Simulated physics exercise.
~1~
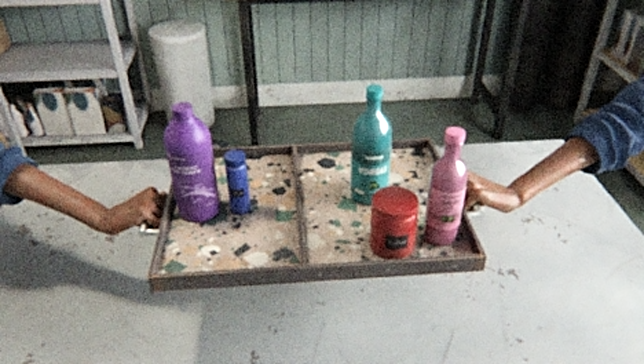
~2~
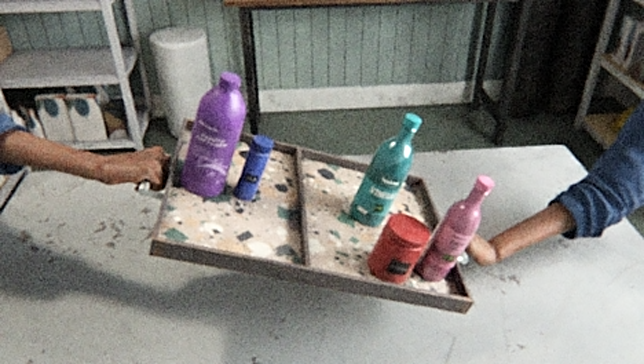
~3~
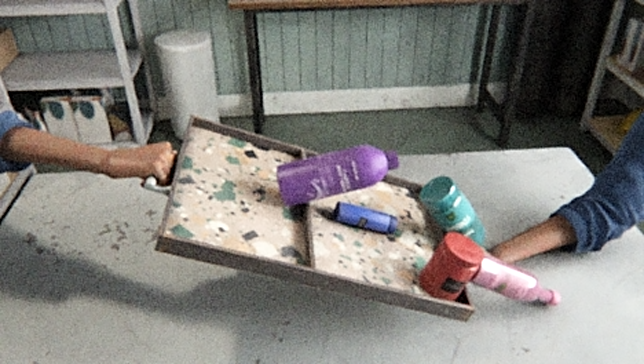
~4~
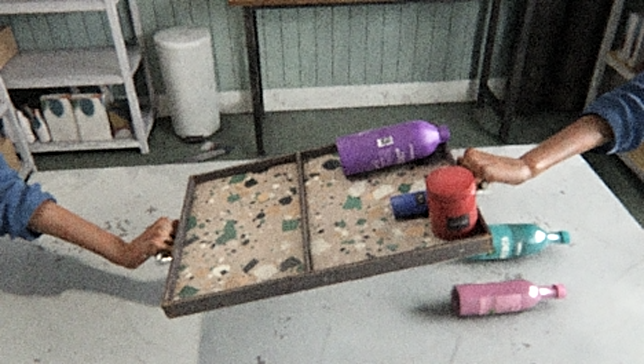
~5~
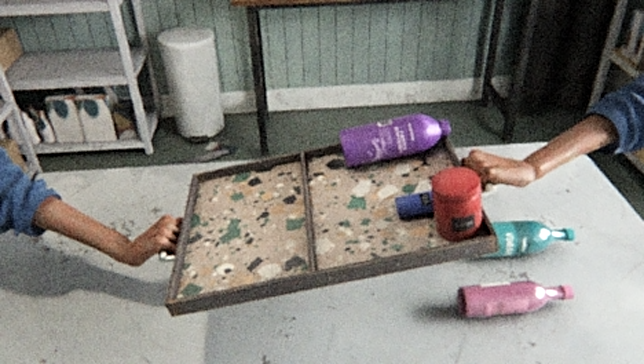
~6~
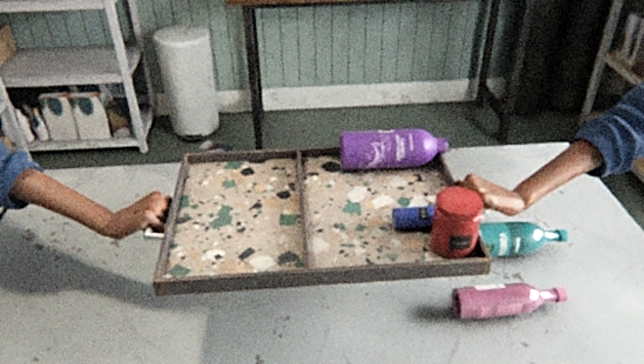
Two hands tilting a tray of containers right, pink and turquoise bottles falling onto the table, purple bottle and blue shaker toppling aboard.
